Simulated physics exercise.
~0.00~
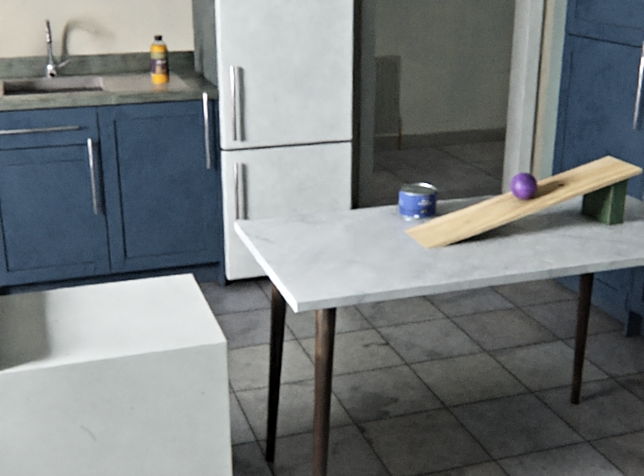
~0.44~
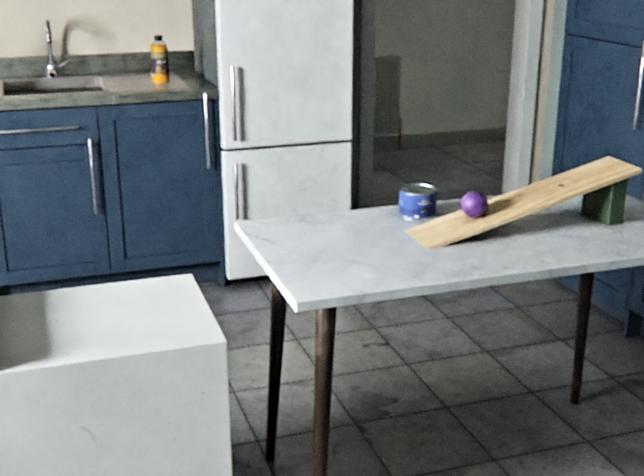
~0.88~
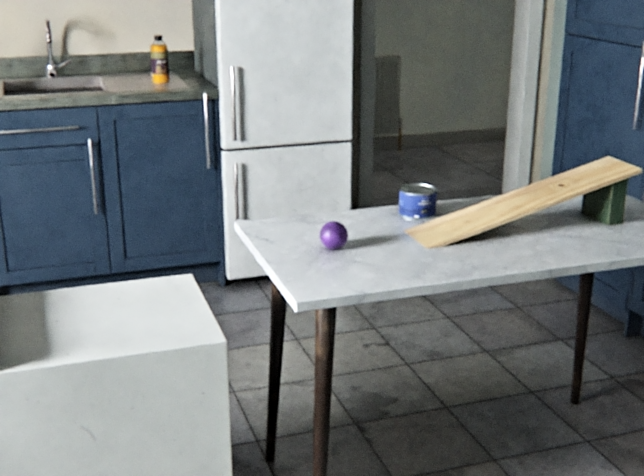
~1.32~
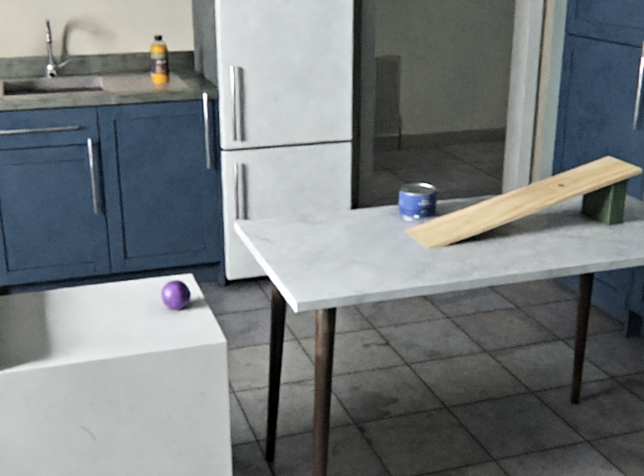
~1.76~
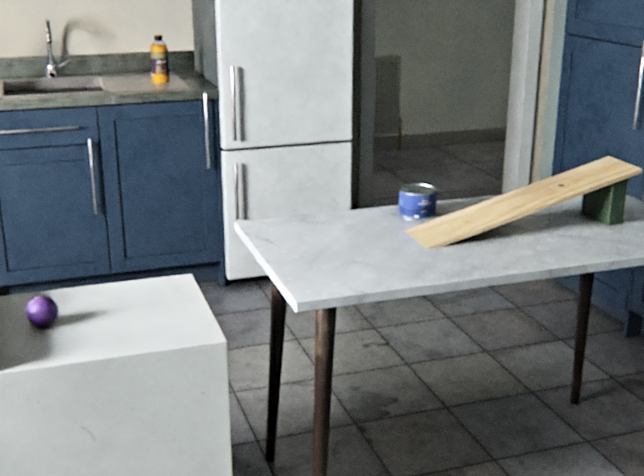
A purple ball rests partway up a wooden ramp on a white marble-topped table, seen from a fixed, slightly raised view in a kitchen with blue cupboards and a white fridge. A green block props up the ramp's right end, a blue tub stands near its lower end, and a white cabinet sits at the lower left. The ball rolls down to the left, passes the tub and crosses the tabletop. It leaves the table's left edge, clears the gap and comes down on the cabinet. It ends farther left on the cabinet's top, while the tub stays in place.
